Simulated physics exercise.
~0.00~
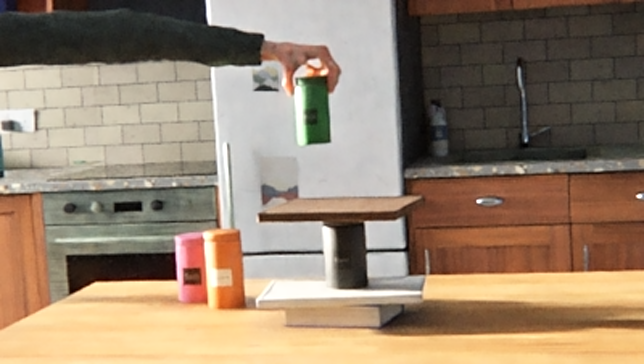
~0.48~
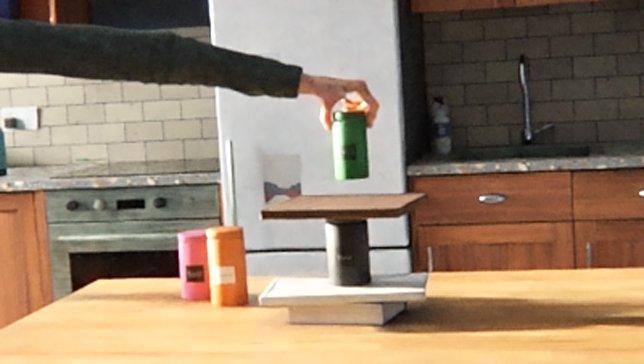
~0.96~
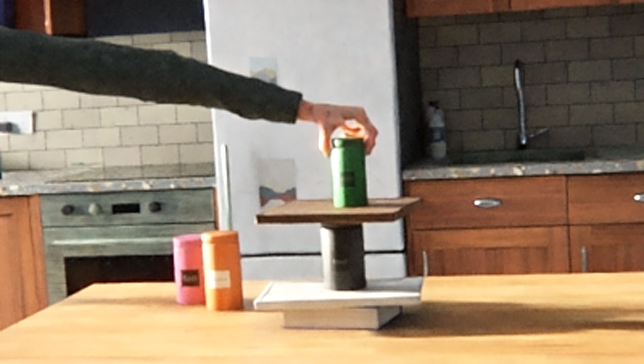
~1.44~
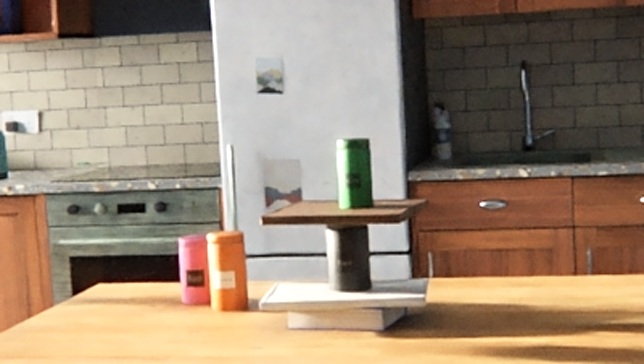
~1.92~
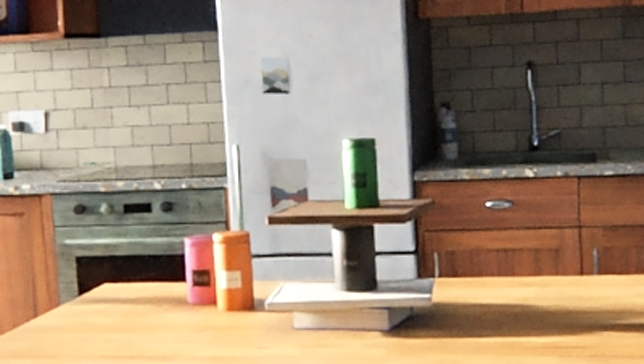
A green jar, held by a hand reaching in from the left, moves right and down onto a brown tray balanced on a black jar above a white tray. The hand lets go and withdraws, and the stack stays standing beside the orange and pink jars.
